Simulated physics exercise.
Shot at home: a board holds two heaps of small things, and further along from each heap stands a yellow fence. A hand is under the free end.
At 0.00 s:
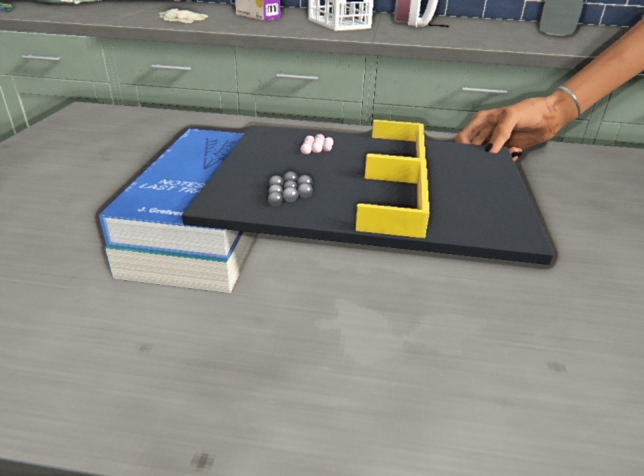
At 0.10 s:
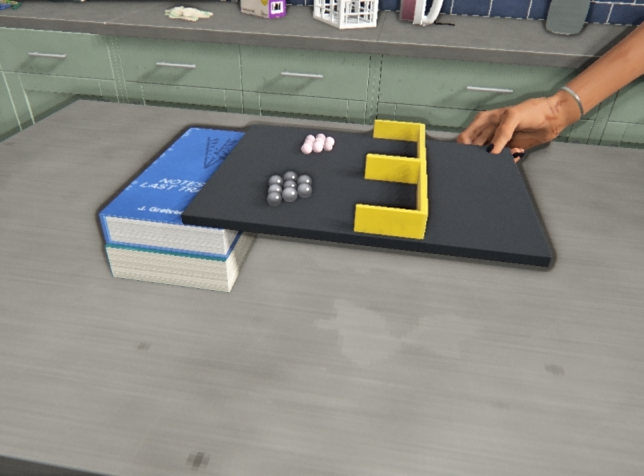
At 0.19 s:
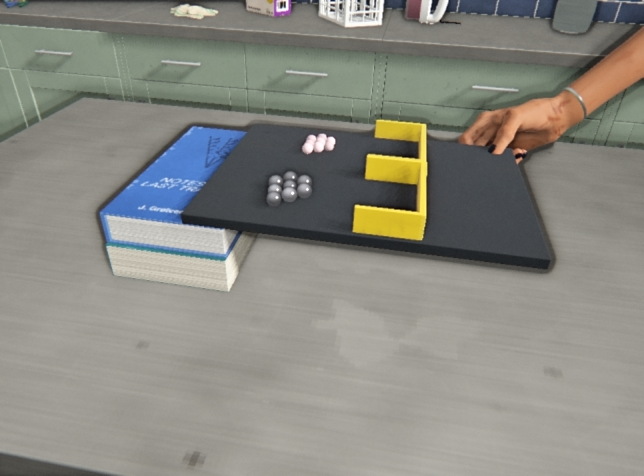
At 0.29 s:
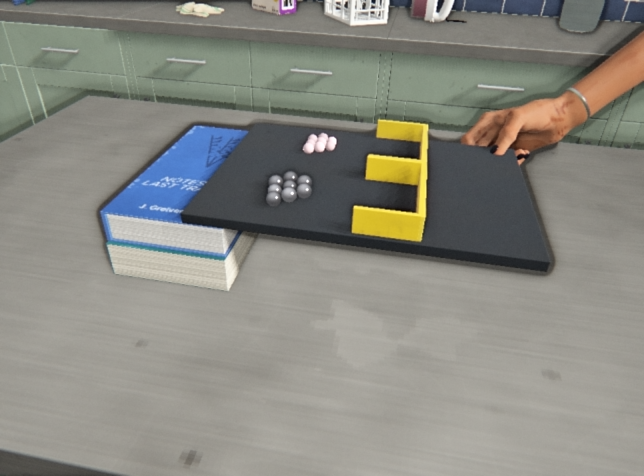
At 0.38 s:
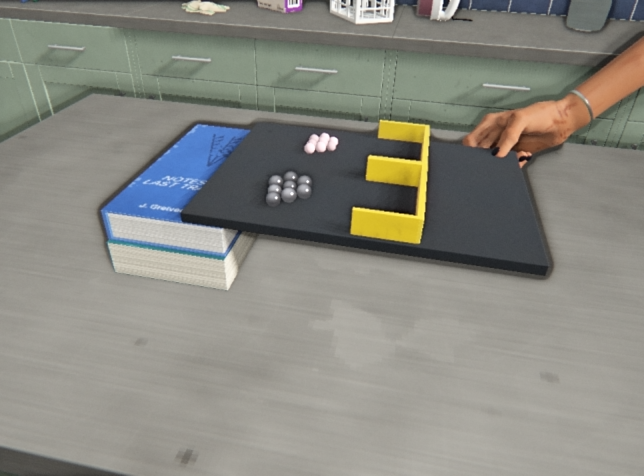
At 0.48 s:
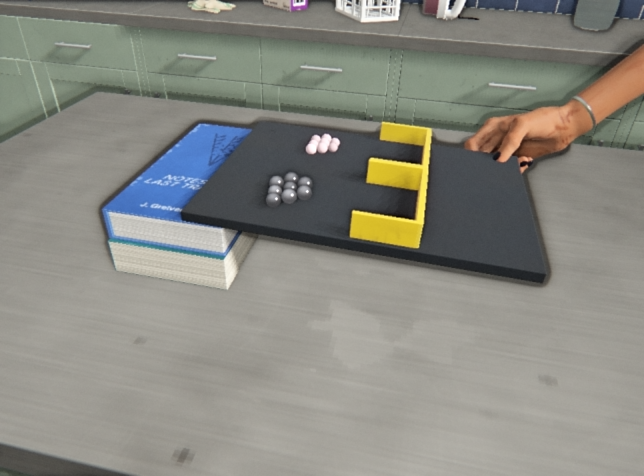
On a kitchen counter, a hand slightly lowered the right end of a dark board propped on thick books, while the grey balls and small pink pieces stayed still, left of the yellow barriers.
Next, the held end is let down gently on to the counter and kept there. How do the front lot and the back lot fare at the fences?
At the end, the front lot does not cross, the back lot does not cross.
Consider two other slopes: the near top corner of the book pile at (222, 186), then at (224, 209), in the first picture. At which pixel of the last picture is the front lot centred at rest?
(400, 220), then (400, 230).
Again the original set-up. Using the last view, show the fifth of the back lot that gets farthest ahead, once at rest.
About (412, 186) in the last picture.
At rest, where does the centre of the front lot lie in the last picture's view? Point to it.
Near (403, 239).
After 0.70 s, board sloping at 7°; front lot where it was; back lot where it was.
After 0.98 s, board sloping at 13°; front lot on its way down; back lot on its way down.
After 1.28 s, board resting at 15°; front lot has reached its bar; back lot has reached its bar.
In the end (2.0 s), board resting at 15°; front lot gathered behind its bar; back lot gathered behind its bar.
